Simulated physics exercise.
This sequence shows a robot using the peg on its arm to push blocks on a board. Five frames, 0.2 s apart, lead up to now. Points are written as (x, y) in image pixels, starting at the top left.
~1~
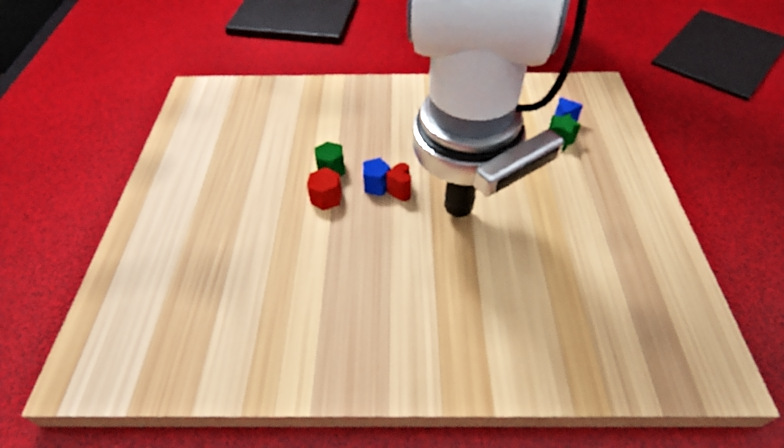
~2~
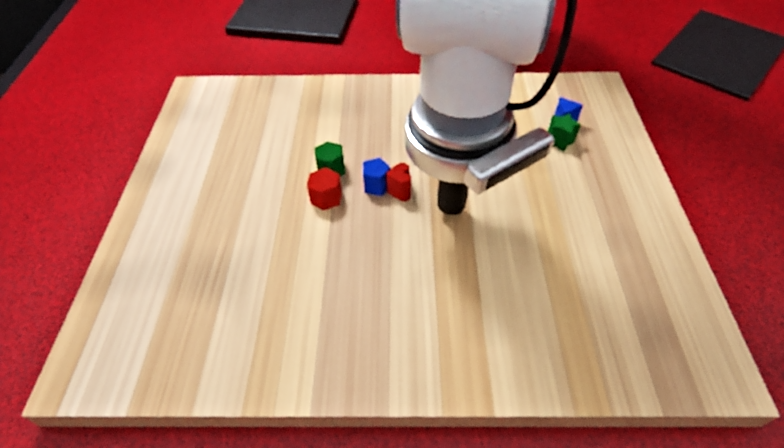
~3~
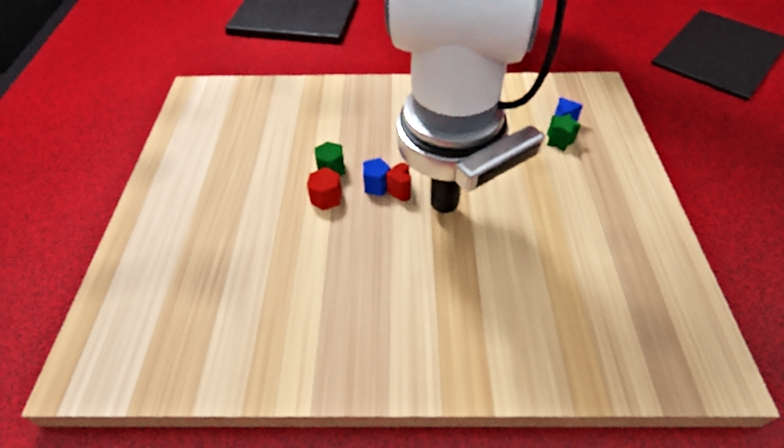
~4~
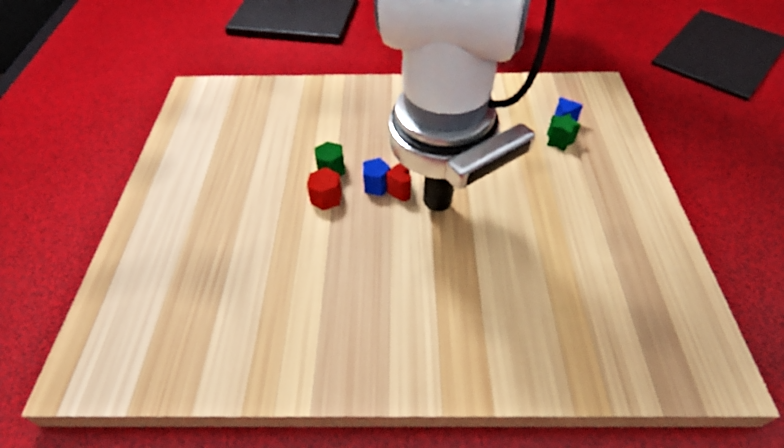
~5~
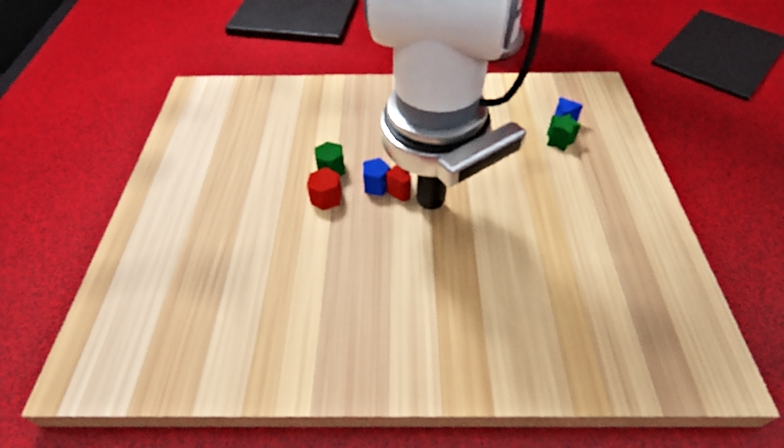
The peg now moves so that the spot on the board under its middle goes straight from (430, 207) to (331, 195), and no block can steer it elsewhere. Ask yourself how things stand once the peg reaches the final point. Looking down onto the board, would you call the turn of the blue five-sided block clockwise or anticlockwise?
Against the clock.
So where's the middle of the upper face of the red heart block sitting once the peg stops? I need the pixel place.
It will end up at (385, 164).
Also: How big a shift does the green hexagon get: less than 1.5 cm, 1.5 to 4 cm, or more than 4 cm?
The answer is under 1.5 cm.
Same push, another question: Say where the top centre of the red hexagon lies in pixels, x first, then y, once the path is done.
The middle of its upper face should be somewhere near (298, 177).
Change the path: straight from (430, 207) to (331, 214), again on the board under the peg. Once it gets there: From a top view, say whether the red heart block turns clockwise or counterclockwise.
Its spin: Clockwise.
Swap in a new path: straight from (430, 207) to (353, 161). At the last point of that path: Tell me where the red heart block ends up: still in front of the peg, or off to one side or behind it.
I believe the red heart block keeps its place ahead of the peg.
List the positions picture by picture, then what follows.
Peg's lower end at (459, 207); red hexagon at (323, 179); green hexagon at (328, 151); blue five-sided block at (375, 167); red heart block at (400, 172), in the first frame.
Peg at (451, 205); blocks still, in the second frame.
Peg at (444, 203); blocks still, in the third frame.
Peg at (438, 201); blocks still, in the fourth frame.
Peg at (431, 199); red hexagon at (323, 179); green hexagon at (328, 151); blue five-sided block at (375, 167); red heart block at (400, 172), in the fifth frame.
What follows on the original path. One third of the way, peg at (396, 196); blue five-sided block at (366, 160), turned 30° anticlockwise; red heart block at (388, 166), turned 55° clockwise.
Two thirds of the way, peg at (363, 192); blue five-sided block at (361, 157), turned 35° anticlockwise; red heart block at (385, 164), turned 90° clockwise.
At the end, peg at (330, 188); red hexagon at (298, 177); green hexagon still; blue five-sided block at (361, 157), turned 35° anticlockwise; red heart block at (385, 164), turned 90° clockwise.
